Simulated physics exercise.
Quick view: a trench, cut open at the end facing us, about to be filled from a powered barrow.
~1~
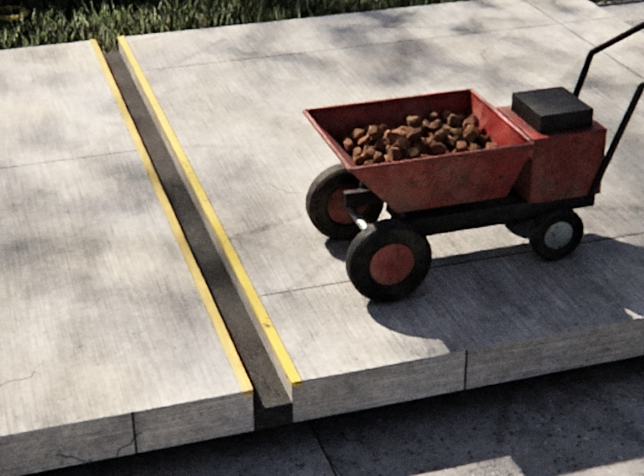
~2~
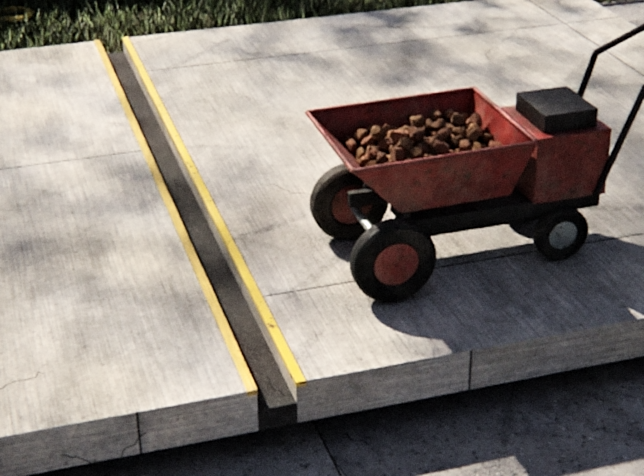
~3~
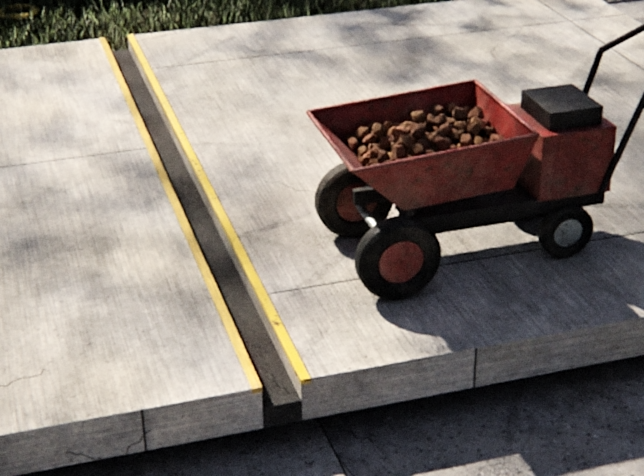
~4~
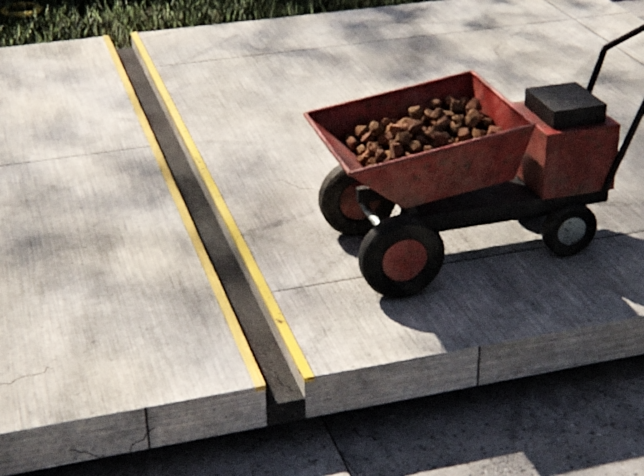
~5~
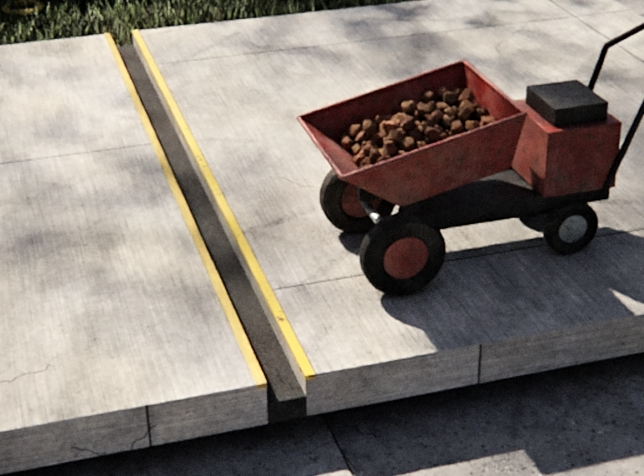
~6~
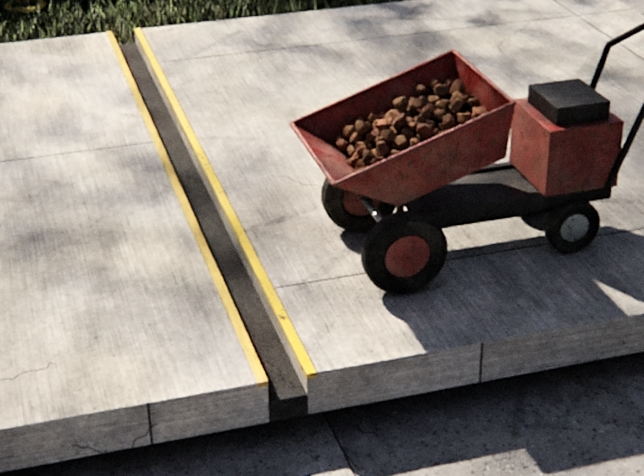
A red skip full of brown clods tilts gradually down to the left on its wheeled barrow.
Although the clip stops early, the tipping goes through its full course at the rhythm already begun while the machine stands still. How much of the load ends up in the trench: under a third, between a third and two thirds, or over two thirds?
Between a third and two thirds.
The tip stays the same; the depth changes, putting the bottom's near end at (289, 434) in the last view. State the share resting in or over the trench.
Something like 70 %.
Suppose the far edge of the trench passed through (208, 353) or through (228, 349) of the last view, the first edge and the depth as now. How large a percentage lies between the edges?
First some 80, then 70 per cent.
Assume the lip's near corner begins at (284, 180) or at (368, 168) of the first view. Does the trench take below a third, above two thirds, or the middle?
Below one third, then the middle third.
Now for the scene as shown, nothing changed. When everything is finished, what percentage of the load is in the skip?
Near 5 %.
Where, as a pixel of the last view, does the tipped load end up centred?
Near (237, 274).
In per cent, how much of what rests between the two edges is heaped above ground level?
Something like 35 in a hundred.
Soon, skip tipped steeply; all in the skip.
A while on, skip tipped steeply; most in the skip; a stray few short of the trench; about a quarter in or heaped over the trench; a stray few beyond it; a stray few falling.
Towards the end, skip tipped right over; a small part in the skip; a small part short of the trench; about half in or heaped over the trench; about a quarter beyond it.
Finally, skip tipped right over; a small part in the skip; a small part short of the trench; about half in or heaped over the trench; about a third beyond it.
